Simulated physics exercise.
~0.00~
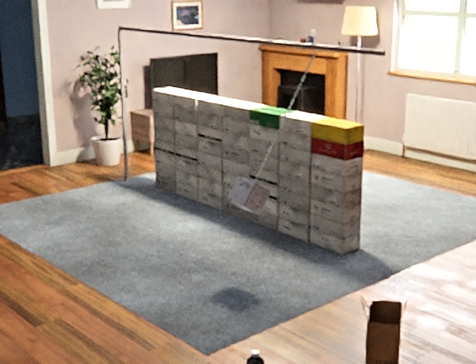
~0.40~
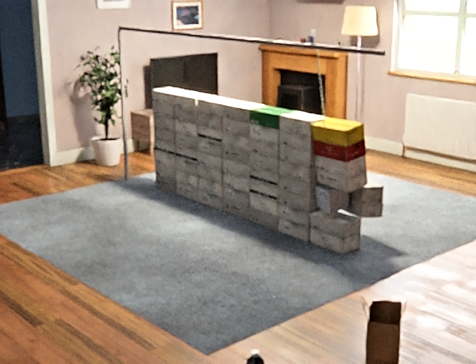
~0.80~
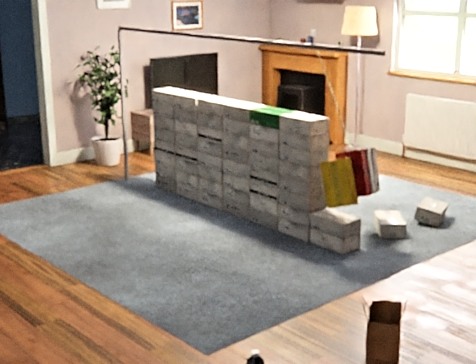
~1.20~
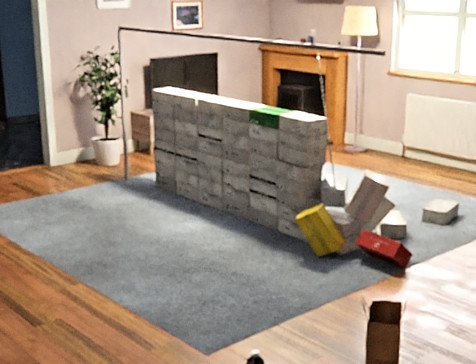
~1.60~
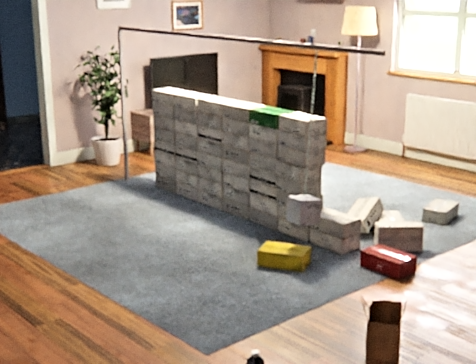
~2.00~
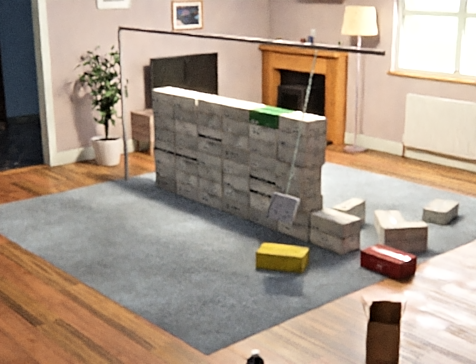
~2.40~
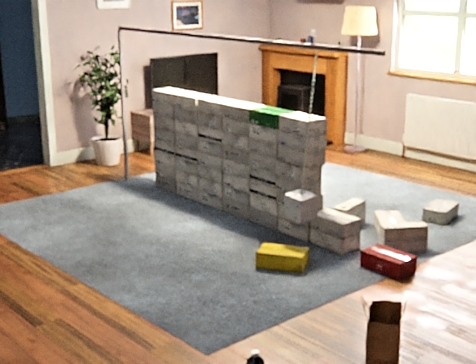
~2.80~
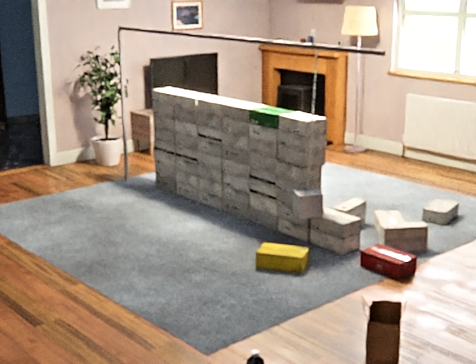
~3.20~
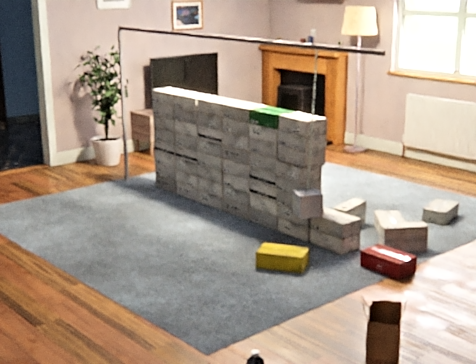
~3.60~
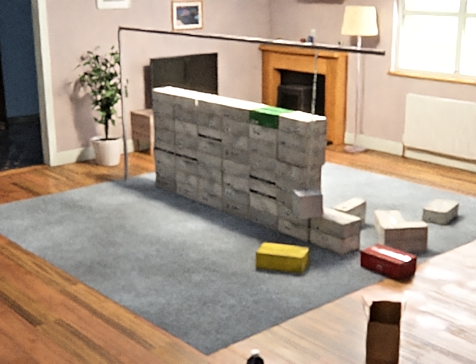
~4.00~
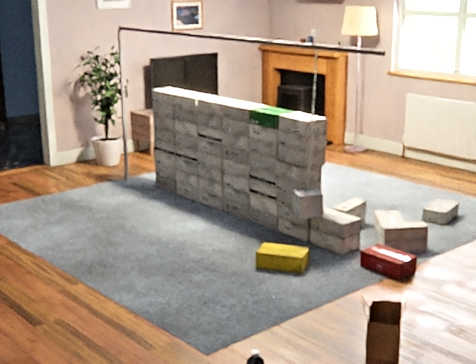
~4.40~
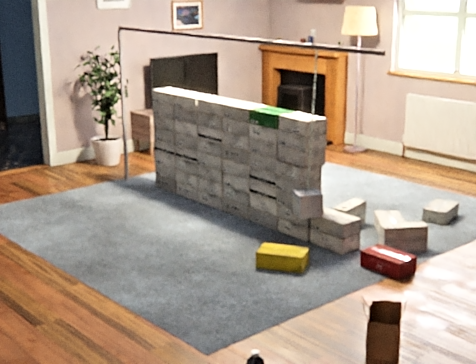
A hanging block swings into the wall's right end, toppling red, yellow and gray boxes.
